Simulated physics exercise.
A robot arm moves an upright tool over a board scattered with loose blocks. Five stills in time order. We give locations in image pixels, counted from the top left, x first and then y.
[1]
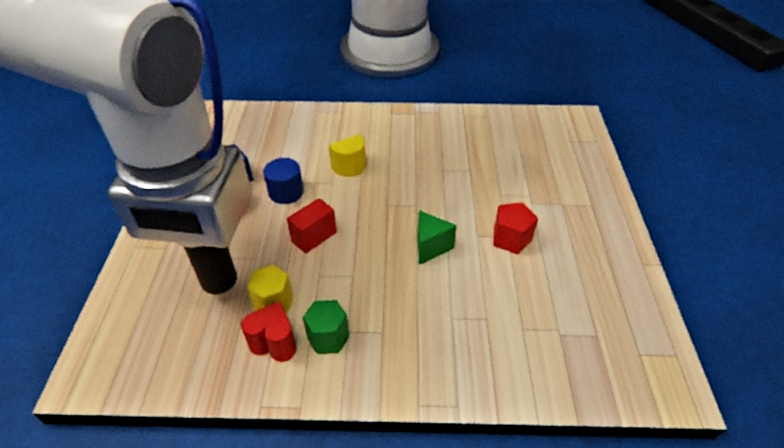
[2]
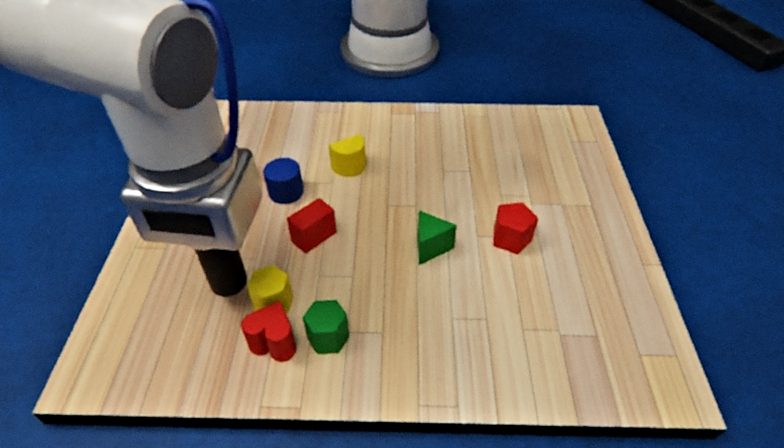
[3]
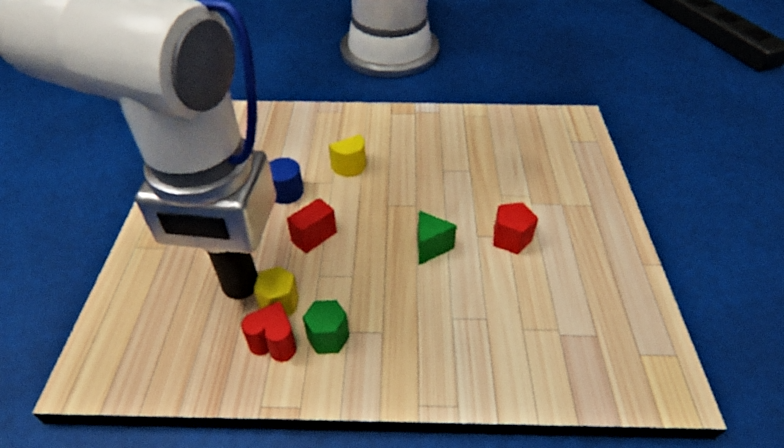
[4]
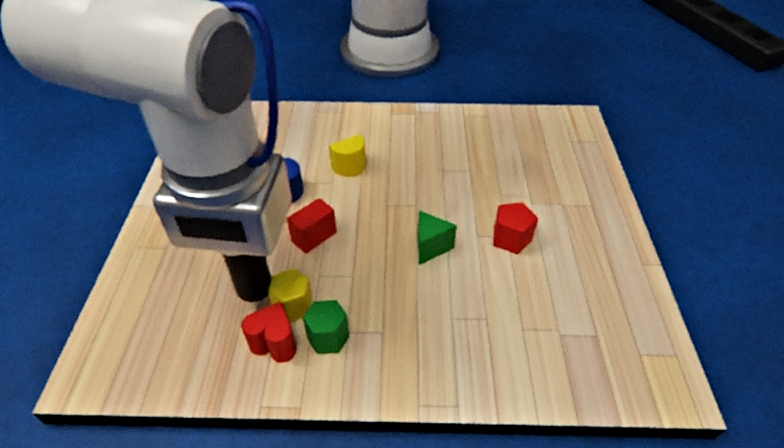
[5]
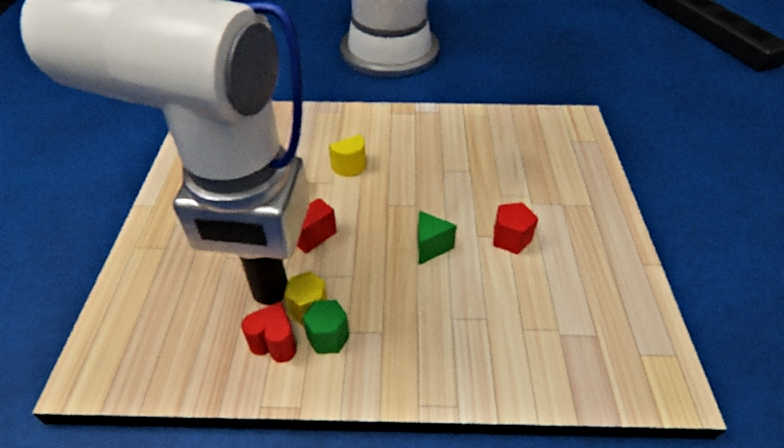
A robot arm moves right and pushes the yellow six-sided block toward the green one.
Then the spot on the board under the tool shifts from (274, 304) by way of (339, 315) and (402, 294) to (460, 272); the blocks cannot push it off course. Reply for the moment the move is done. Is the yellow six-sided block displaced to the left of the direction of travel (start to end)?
No, that is not what happens.
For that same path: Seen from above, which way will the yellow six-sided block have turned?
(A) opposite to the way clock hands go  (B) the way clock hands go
My answer is option B.
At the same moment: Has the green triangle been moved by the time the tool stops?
Answer: No.
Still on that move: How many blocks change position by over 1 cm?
2.
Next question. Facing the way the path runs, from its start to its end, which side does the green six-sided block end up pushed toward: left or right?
Shifts right.
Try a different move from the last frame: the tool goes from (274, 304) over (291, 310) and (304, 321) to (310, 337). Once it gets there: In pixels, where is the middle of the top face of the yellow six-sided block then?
I'd place it at (339, 292), taking the centre of its top.
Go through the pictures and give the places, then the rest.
The first picture shows tool tip (219, 280); block tops, red heart block (268, 321); yellow six-sided block (268, 280); green six-sided block (325, 315); green triangle (433, 225).
The second picture shows tool (229, 282); blocks unchanged.
The third picture shows tool (241, 285); yellow six-sided block (274, 281).
The fourth picture shows tool (255, 287); yellow six-sided block (288, 284).
The fifth picture shows tool (271, 290); red heart block (268, 322); yellow six-sided block (304, 287); green six-sided block (325, 315); green triangle (433, 225).
What follows on the original path. One third of the way, tool (338, 301); red heart block (273, 323), turned 20° clockwise; yellow six-sided block (375, 288), turned 20° anticlockwise; green six-sided block (350, 325), turned 75° clockwise.
Two thirds of the way, tool (402, 280); red heart block (273, 323), turned 20° clockwise; yellow six-sided block (440, 277), turned 20° clockwise; green six-sided block (355, 324), turned 90° clockwise.
At the end, tool (462, 258); red heart block (273, 323), turned 20° clockwise; yellow six-sided block (485, 273), turned 110° clockwise; green six-sided block (355, 324), turned 90° clockwise; green triangle in place.
